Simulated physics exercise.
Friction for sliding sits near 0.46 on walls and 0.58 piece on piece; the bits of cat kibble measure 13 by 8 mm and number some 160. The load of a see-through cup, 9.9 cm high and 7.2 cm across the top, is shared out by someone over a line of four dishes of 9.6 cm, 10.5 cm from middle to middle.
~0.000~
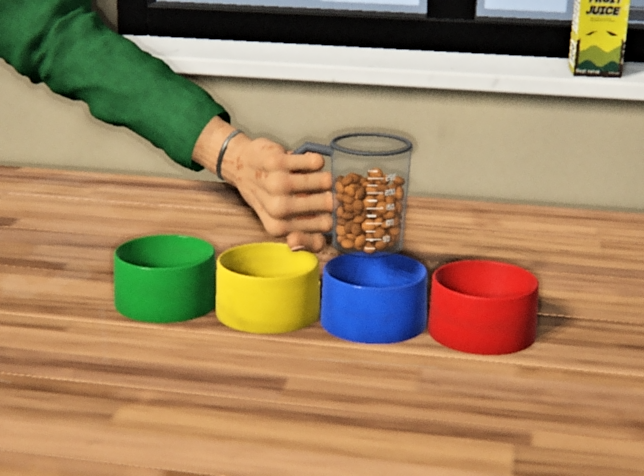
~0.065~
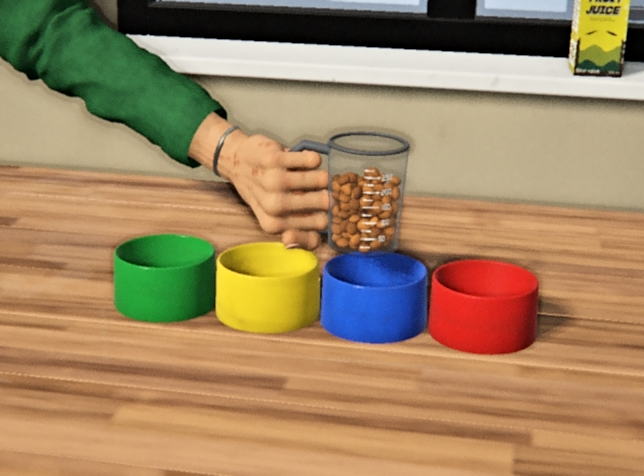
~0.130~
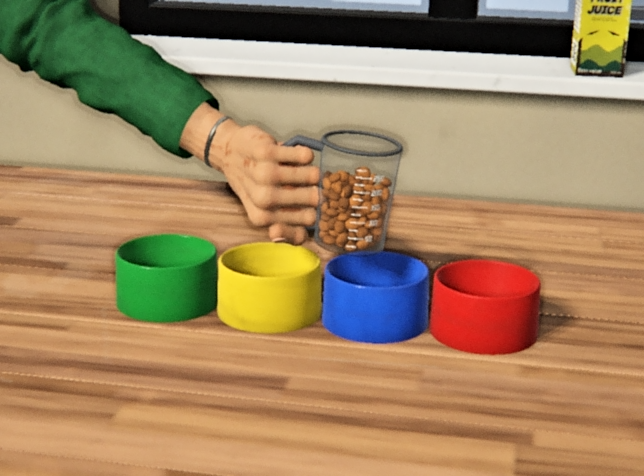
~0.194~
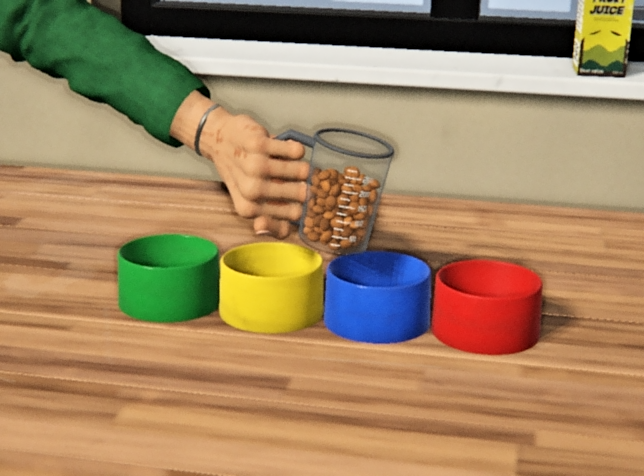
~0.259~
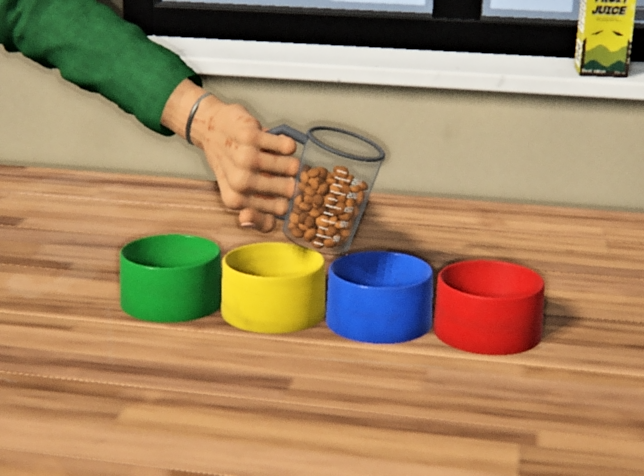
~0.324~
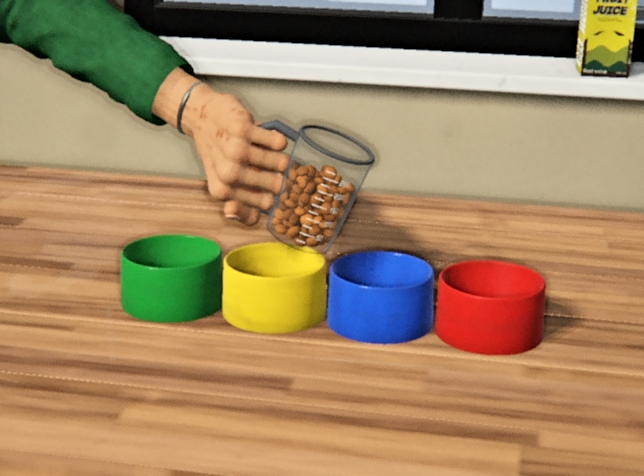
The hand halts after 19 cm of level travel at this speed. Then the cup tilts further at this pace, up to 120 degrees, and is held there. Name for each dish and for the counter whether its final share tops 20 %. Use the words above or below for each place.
Red: Below; blue: Below; green: Below; yellow: Above; counter: Above.
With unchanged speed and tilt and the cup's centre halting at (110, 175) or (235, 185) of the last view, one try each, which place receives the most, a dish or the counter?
Try 1 - green; try 2 - yellow.
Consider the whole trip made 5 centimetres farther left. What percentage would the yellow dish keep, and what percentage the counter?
Then the yellow dish would get 0 and the counter 0.
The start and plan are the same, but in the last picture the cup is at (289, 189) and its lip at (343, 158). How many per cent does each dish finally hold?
It'd finish with red at 0, blue at 0, green at 10 and yellow at 60.
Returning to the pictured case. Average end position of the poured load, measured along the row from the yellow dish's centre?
Offset from the dish centre: About 3 cm, left side.
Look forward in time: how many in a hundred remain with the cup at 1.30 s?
Reading: Approx. 100 %.
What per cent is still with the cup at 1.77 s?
40 per cent.
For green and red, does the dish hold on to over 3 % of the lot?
With green that holds, while with red that fails.
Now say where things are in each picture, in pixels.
Cup at (370, 195), tilt 0 degrees, lip at (410, 147), moved 0.0 cm; middle of the pieces at (367, 212); red dish at (486, 280); blue dish at (375, 270); yellow dish at (268, 261); green dish at (165, 252), in the first frame.
Cup at (366, 195), tilt 1 degrees, lip at (408, 147), moved 0.4 cm; middle of the pieces at (362, 211), in the second frame.
Cup at (355, 194), tilt 6 degrees, lip at (401, 149), moved 1.5 cm; middle of the pieces at (351, 210), in the third frame.
Cup at (343, 193), tilt 11 degrees, lip at (392, 153), moved 2.8 cm; middle of the pieces at (337, 208), in the fourth frame.
Cup at (331, 192), tilt 16 degrees, lip at (383, 157), moved 4.2 cm; middle of the pieces at (324, 206), in the fifth frame.
Cup at (317, 191), tilt 21 degrees, lip at (373, 161), moved 5.6 cm; middle of the pieces at (309, 205); red dish at (492, 280); blue dish at (382, 270); yellow dish at (275, 261); green dish at (172, 252). The cup turns about 80 degrees a second and travels 21 cm a second, in the sixth frame.
After 0.91 s, tilt 68 degrees; cup holds 100 %.
After 1.30 s, tilt 99 degrees; cup holds 100 %.
After 1.77 s, tilt 120 degrees; cup holds 40 %, green 5 %, yellow 40 %.
By 2.8 s all is still; red 0 %, blue 0 %, green 5 %, yellow 60 %, counter 35 %.
